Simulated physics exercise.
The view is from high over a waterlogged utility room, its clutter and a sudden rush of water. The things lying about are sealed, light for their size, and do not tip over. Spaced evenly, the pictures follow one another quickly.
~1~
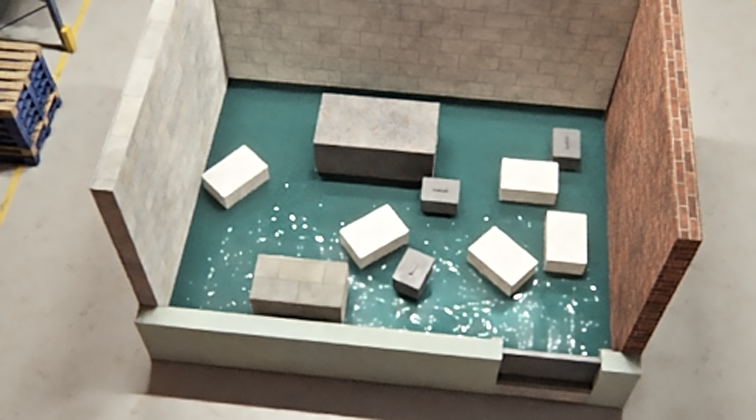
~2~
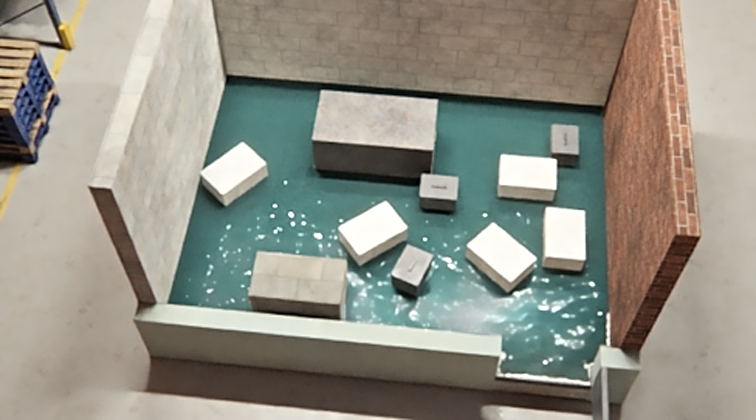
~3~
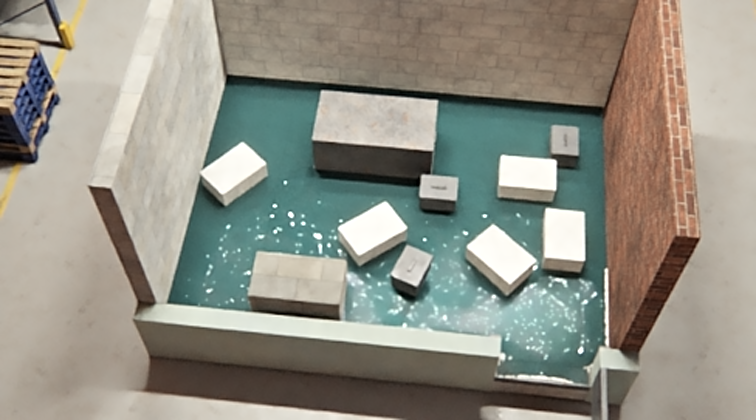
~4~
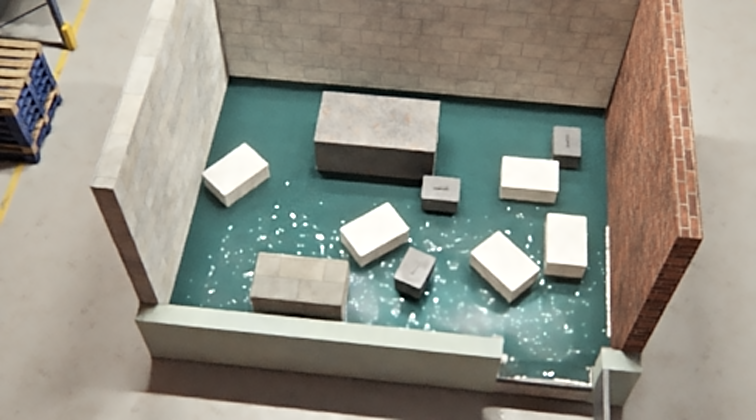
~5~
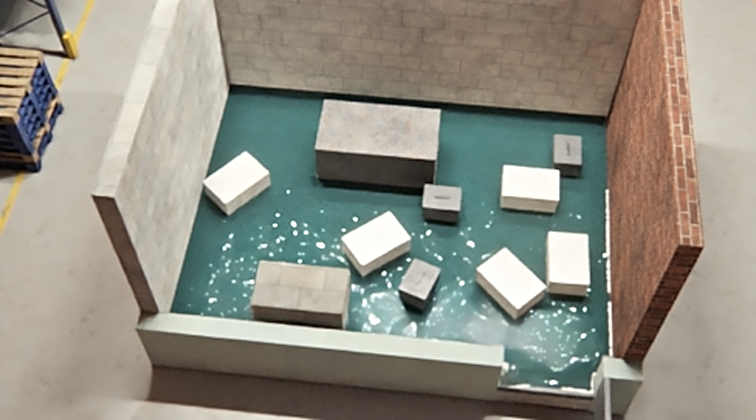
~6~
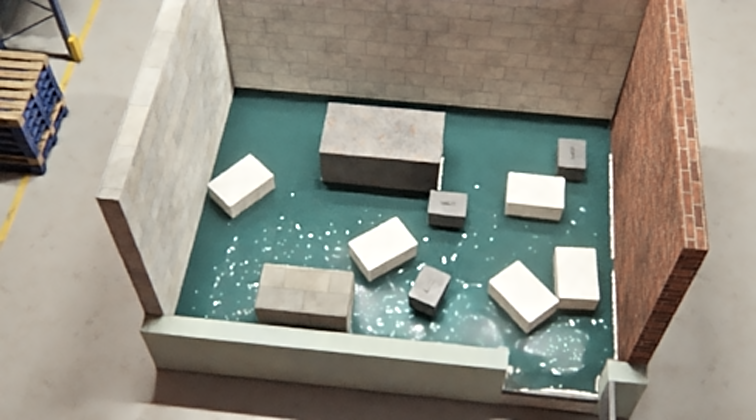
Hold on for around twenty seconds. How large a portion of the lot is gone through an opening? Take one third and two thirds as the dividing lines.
I expect the portion to fall at two thirds or beyond.
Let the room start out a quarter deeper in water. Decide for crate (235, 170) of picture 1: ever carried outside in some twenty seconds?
My call: Left behind.
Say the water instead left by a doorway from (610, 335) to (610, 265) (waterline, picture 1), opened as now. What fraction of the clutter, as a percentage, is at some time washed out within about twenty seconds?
90 per cent or so.
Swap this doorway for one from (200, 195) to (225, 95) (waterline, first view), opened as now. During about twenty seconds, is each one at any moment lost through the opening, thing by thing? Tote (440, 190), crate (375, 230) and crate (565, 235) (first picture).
Escapes, escapes, remains.
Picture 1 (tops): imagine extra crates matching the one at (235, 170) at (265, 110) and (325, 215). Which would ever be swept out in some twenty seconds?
Remains, exits.
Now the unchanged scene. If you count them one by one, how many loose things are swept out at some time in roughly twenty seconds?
Count: 7.
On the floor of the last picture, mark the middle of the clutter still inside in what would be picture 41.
It comes out somewhere near (435, 279).
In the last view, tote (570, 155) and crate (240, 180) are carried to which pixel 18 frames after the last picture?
Approximately (584, 215), then (260, 197).
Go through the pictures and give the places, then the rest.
In the first frame, a crate at (503, 255), afloat; a crate at (567, 237), afloat; 0 of 8 have shifted.
In the second frame, a crate at (502, 252), afloat; a crate at (565, 233) floats; 0 of 8 have shifted.
In the third frame, a crate at (501, 254) floats; a crate at (565, 234), afloat; 0 of 8 have shifted.
In the fourth frame, a crate at (505, 261) floats, close to its start; a crate at (567, 239), afloat, close to its start; 1 of 8 have shifted.
In the fifth frame, a crate at (511, 278), afloat, close to its start; a crate at (569, 258), afloat, close to its start; 3 of 8 have shifted.
In the sixth frame, a crate at (524, 291) floats, a stride from its start; a crate at (577, 273) floats, close to its start; 4 of 8 have shifted.
A moment on, 1 of 8 are out; 7 afloat.
Next, 3 of 8 are out; 5 afloat.
Later, 6 of 8 are out; 2 afloat.
In the end, 7 of 8 are out; 1 afloat.
